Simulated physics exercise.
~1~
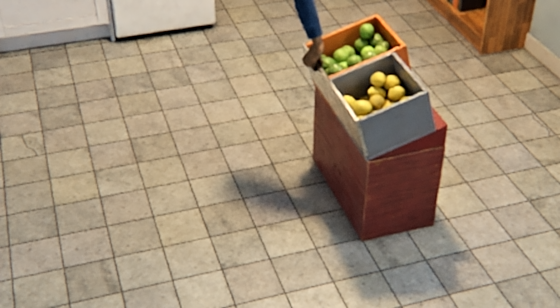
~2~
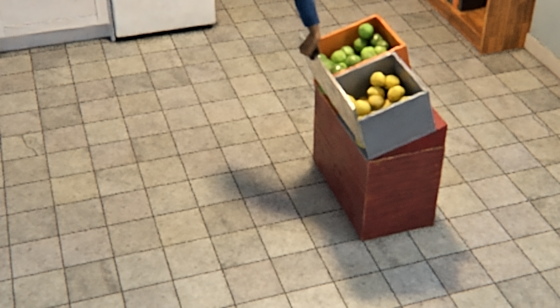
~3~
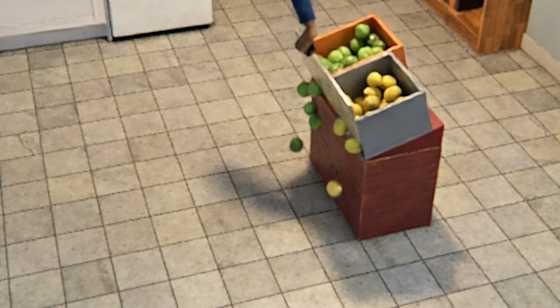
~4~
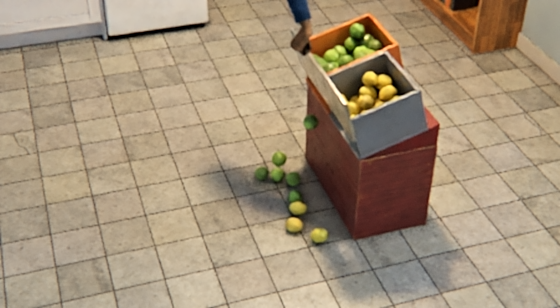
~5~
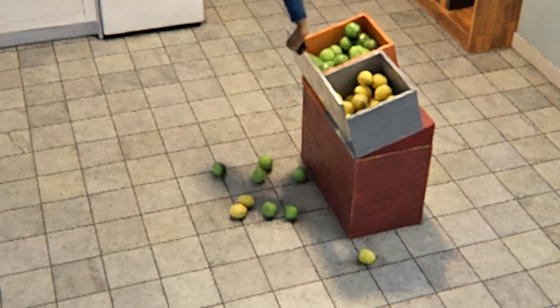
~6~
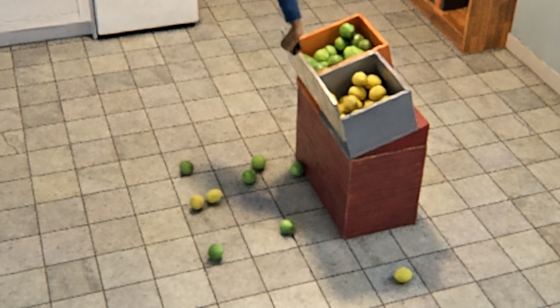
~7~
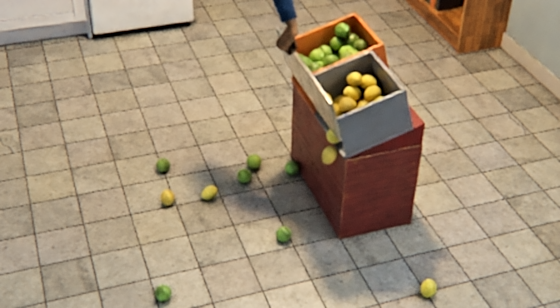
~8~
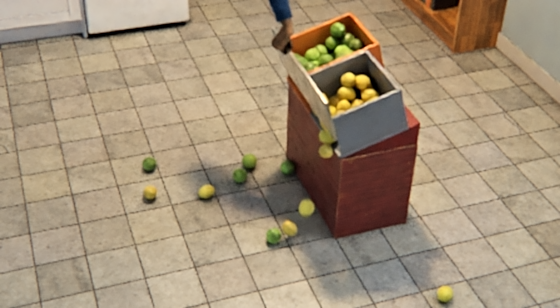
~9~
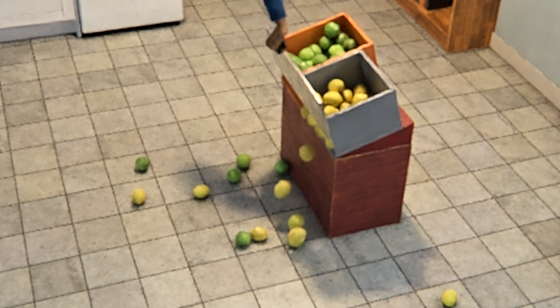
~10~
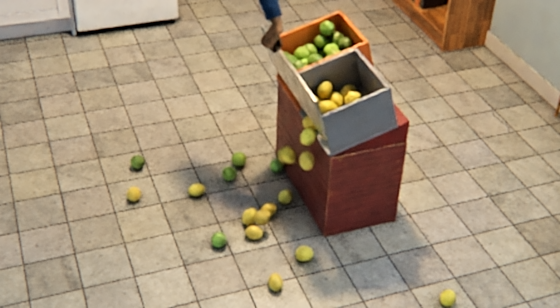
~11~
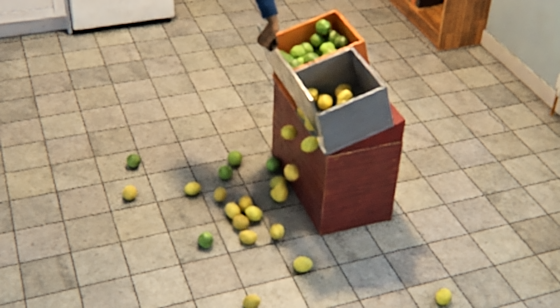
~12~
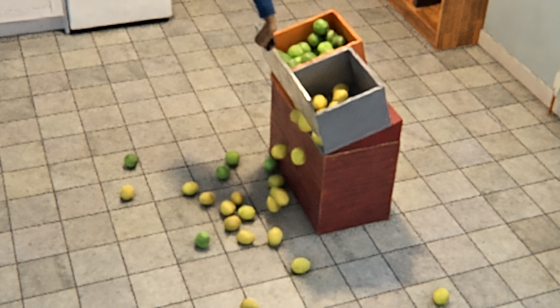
Hand at raised gate of tilted grey and orange bins as green fruit and many lemons spill, scattering across tiled floor.
